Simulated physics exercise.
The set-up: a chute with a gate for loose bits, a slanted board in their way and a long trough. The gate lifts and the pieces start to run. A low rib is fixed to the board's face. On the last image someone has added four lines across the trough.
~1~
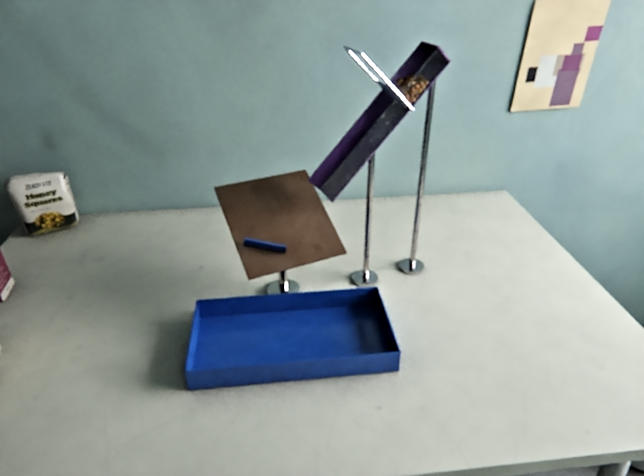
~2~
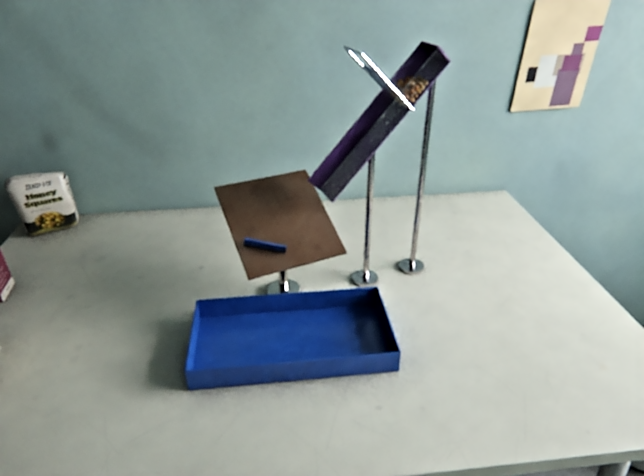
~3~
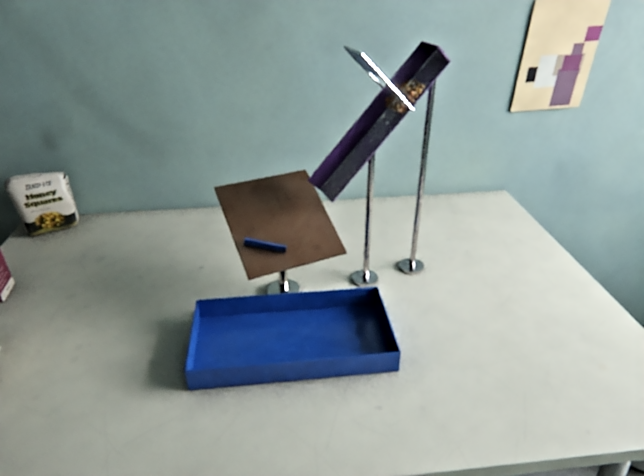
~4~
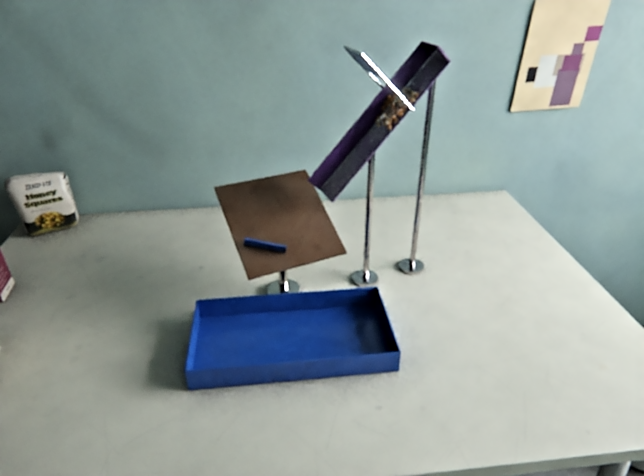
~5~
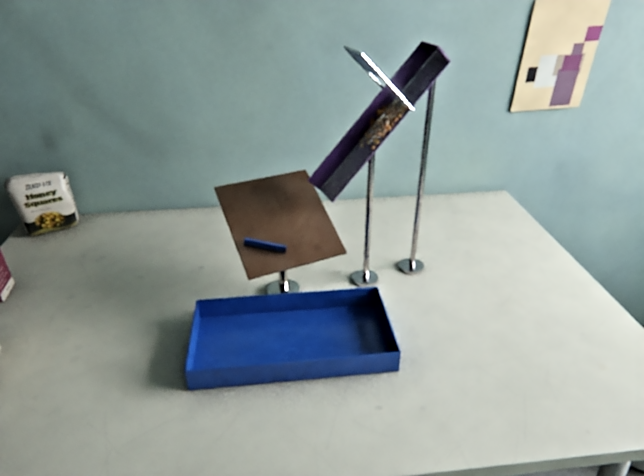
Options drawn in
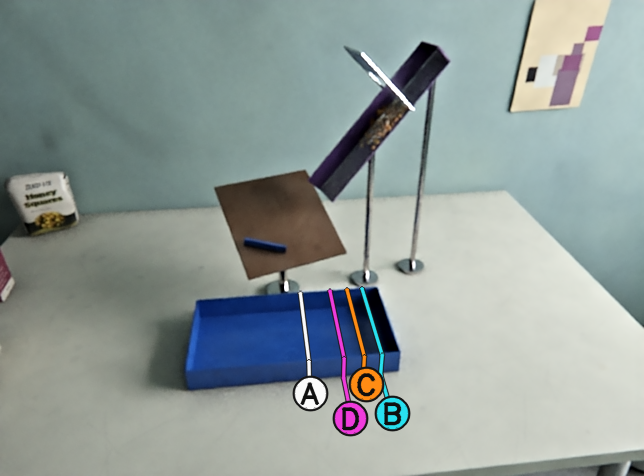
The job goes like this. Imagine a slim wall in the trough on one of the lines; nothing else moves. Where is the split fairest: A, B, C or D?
A works best here.
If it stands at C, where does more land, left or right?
More lands on the left.
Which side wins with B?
More lands on the left.
On the marked copy, line A crosses the front rim at (308, 360); line B crosses the front rim at (382, 354); line C crosses the front rim at (364, 355); line D crosses the front rim at (344, 357).
With A, of what is caught, roughly a third on the left of the divider, roughly two thirds on the right.
With B, of what is caught, every piece on the left of the divider, not one piece on the right.
With C, of what is caught, almost all on the left of the divider, just a few on the right.
With D, of what is caught, almost all on the left of the divider, about a tenth on the right.
